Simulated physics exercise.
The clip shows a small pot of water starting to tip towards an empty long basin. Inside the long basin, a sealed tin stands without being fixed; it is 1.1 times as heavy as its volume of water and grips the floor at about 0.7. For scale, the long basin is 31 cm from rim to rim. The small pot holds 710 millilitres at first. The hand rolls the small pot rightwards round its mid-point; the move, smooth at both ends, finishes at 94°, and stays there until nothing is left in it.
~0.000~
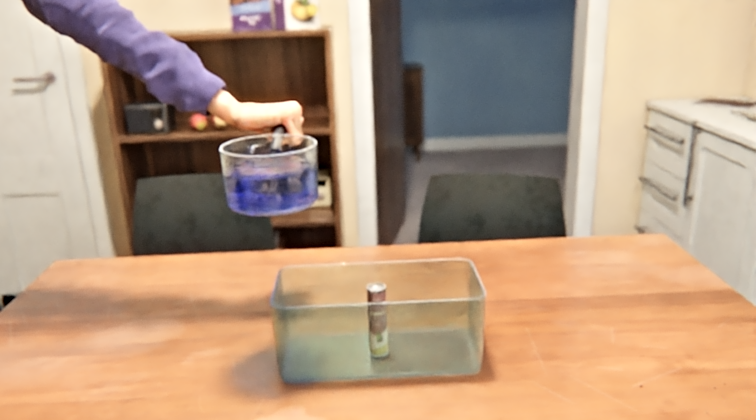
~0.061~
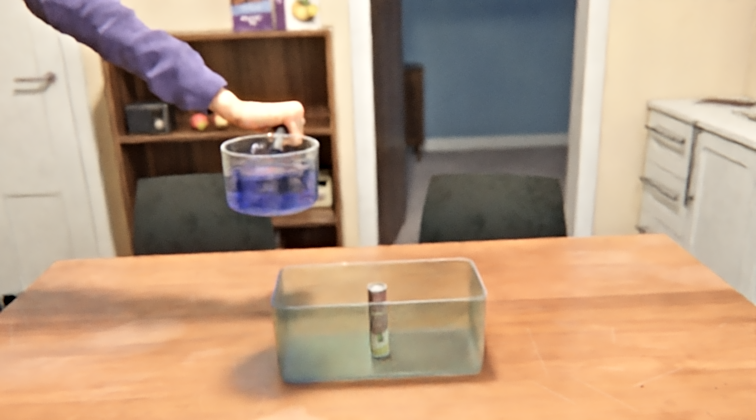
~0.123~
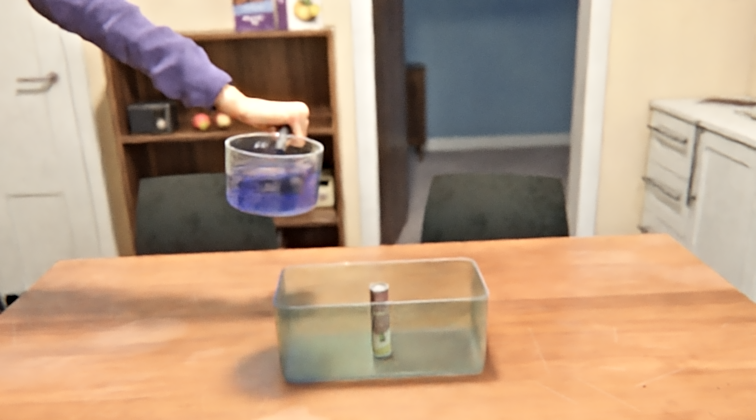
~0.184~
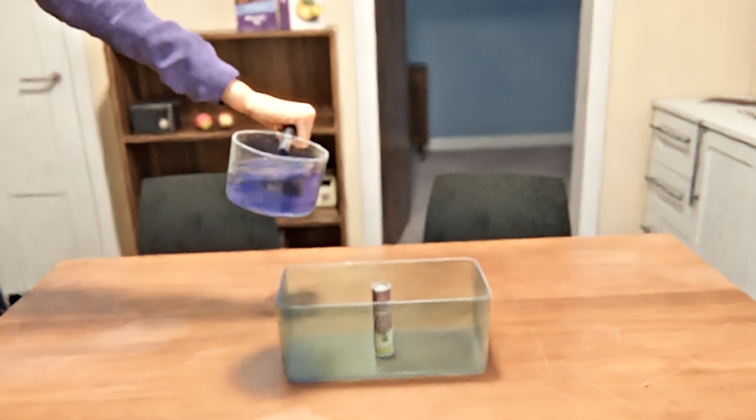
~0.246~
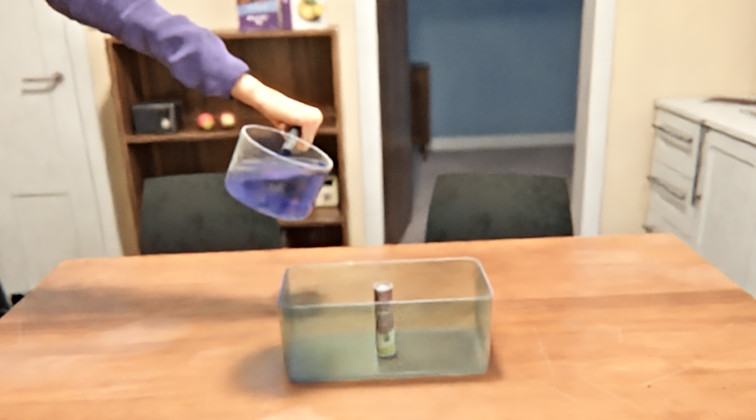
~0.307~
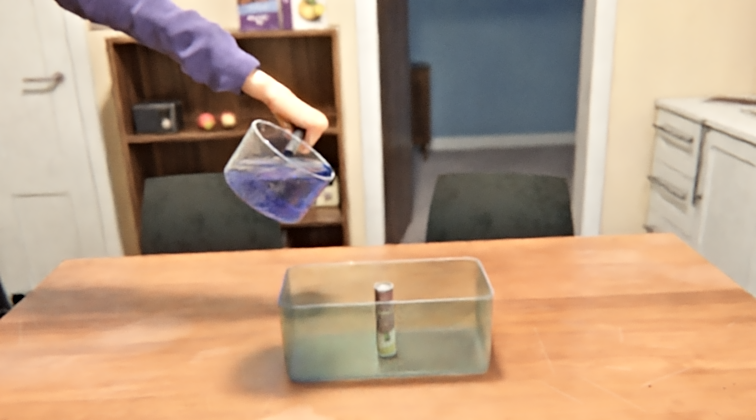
A hand in a purple sleeve holds a small clear pot of blue-violet water above a wooden table, seen from the front and slightly above in a room with a brown bookcase, dark chairs and an open doorway. A long greenish see-through basin stands below, with an upright tin inside. The hand gradually tilts the pot rightwards, and its water shifts while staying roughly level.
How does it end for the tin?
It will come down.
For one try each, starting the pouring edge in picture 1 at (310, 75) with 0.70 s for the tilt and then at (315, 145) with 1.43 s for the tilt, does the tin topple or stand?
Try 1: Still standing; try 2: Still standing.
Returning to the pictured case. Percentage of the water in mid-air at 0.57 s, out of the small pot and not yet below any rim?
Close to 42 in a hundred.
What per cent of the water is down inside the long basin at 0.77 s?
I reckon close to 66 per cent.
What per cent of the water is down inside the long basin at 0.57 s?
Around 10%.
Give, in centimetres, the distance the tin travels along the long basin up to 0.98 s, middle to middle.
Centre to centre, close to 2 cm.
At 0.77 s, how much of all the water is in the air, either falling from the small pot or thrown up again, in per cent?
Airborne fraction: Approx. 16 %.
Then, 0.57 s in, the tilt is 87° and 48 per cent is still to pour; the tin stands where it began.
Then, 0.77 s in, the tilt is 94° and 18 per cent is still to pour; the tin stands where it began.
Then, 0.98 s in, the tilt is 94° and 6 per cent is still to pour; the tin leans 22°.
Then, 1.20 s in, the tilt is 94° and 2 per cent is still to pour; the tin lies on its side.
Finally, the tin lies on its side.
